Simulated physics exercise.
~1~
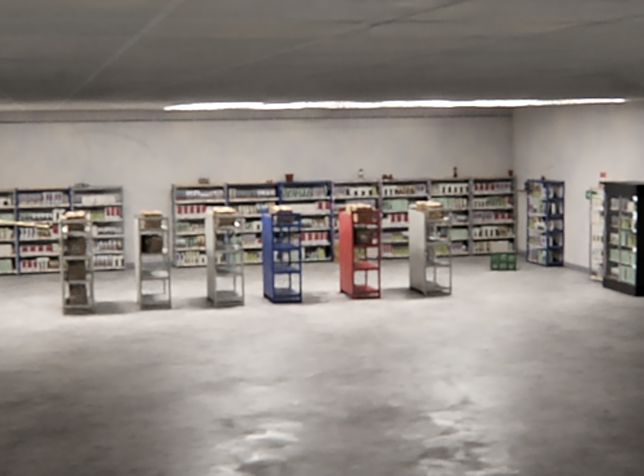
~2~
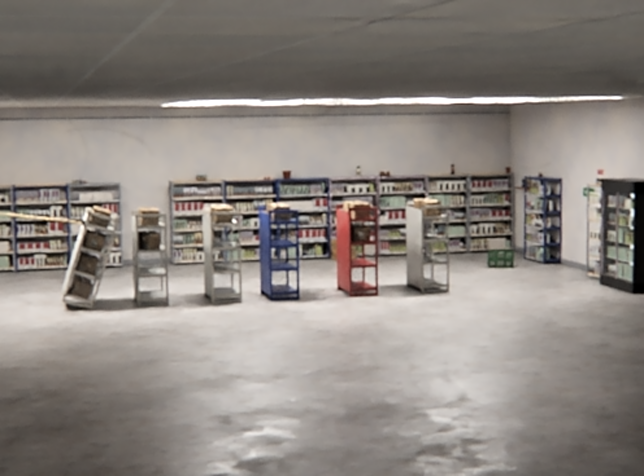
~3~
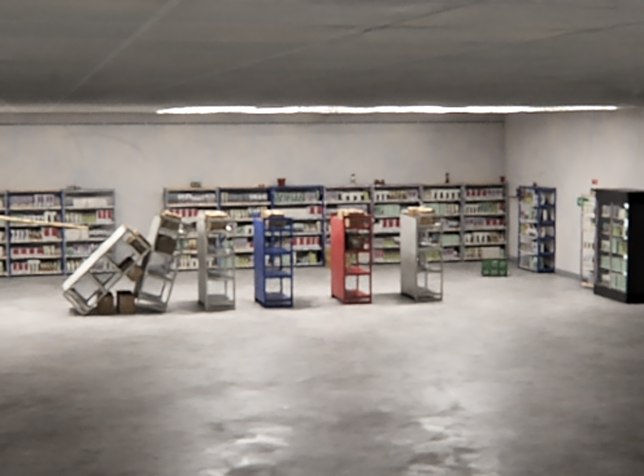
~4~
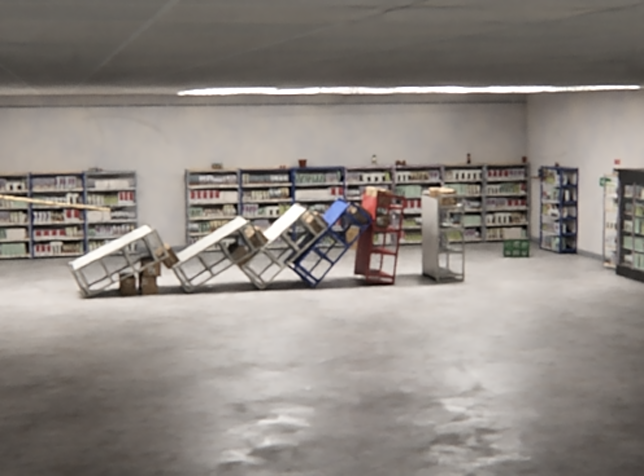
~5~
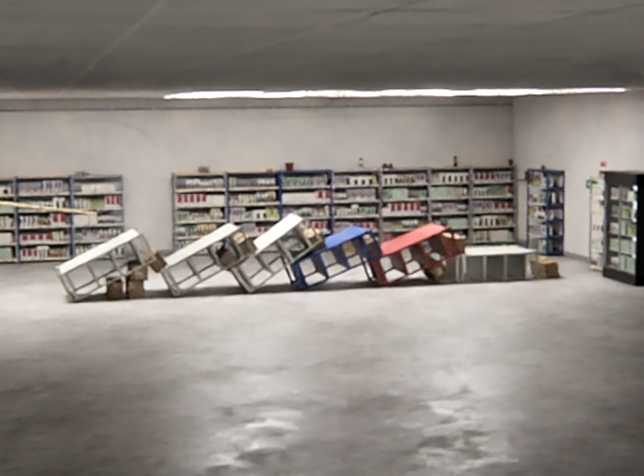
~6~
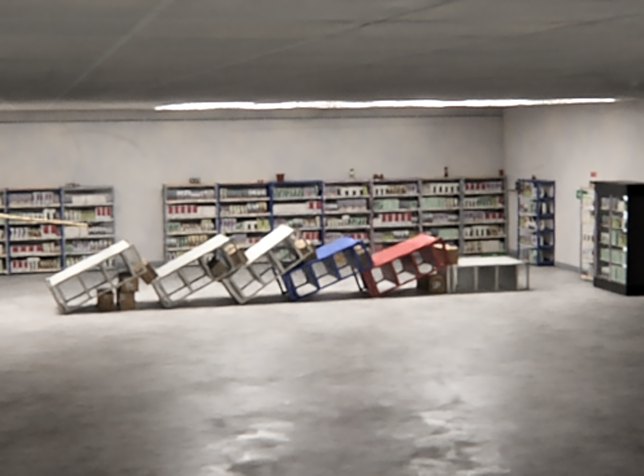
The footage shows a pole at the left tipping the first of six freestanding racks in a storeroom, which topples rightward into the next, and the fall passes through the blue and red racks to the last, leaving all six down with some boxes spilt.
